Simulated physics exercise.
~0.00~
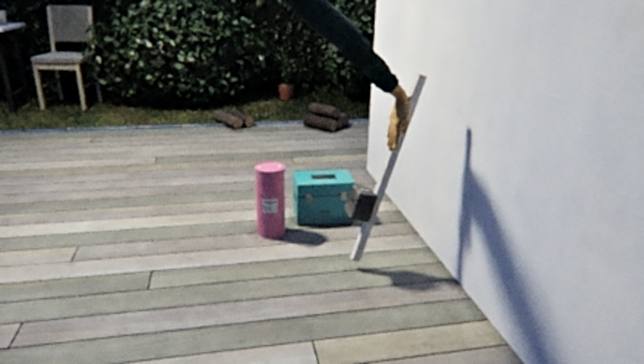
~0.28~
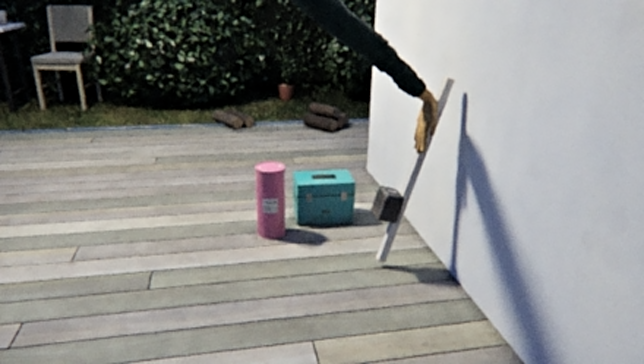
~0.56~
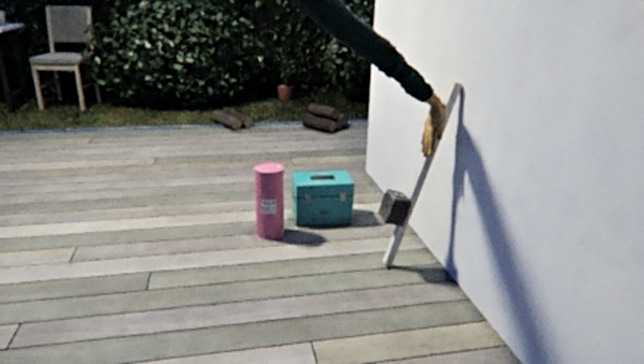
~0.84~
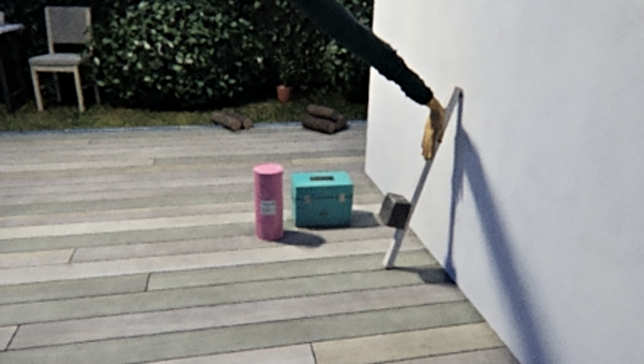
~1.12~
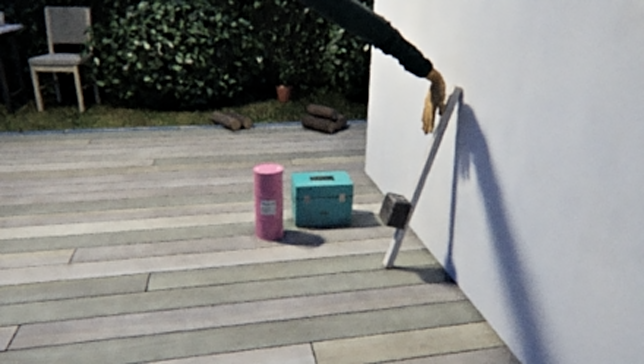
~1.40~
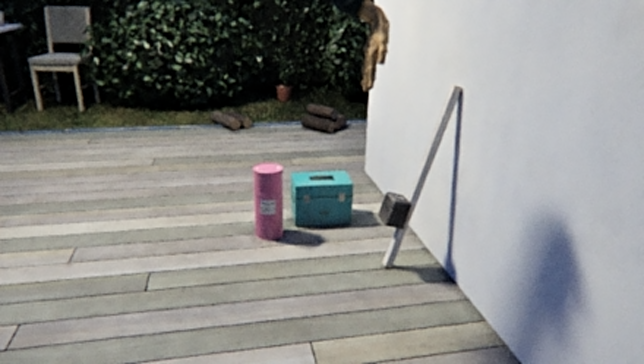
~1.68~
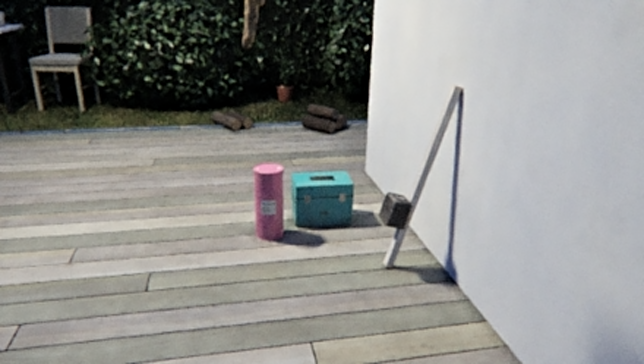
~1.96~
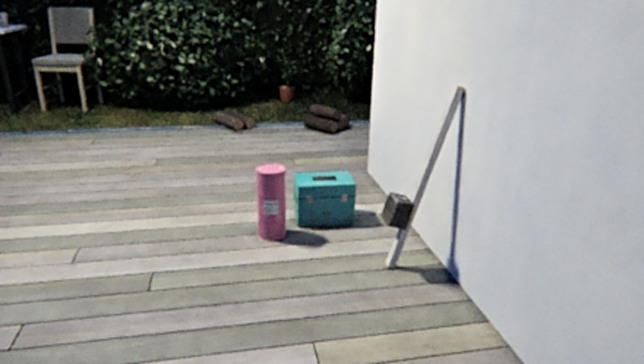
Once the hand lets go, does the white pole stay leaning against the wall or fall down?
The white pole stays up, still leaning against the wall after the hand has gone.
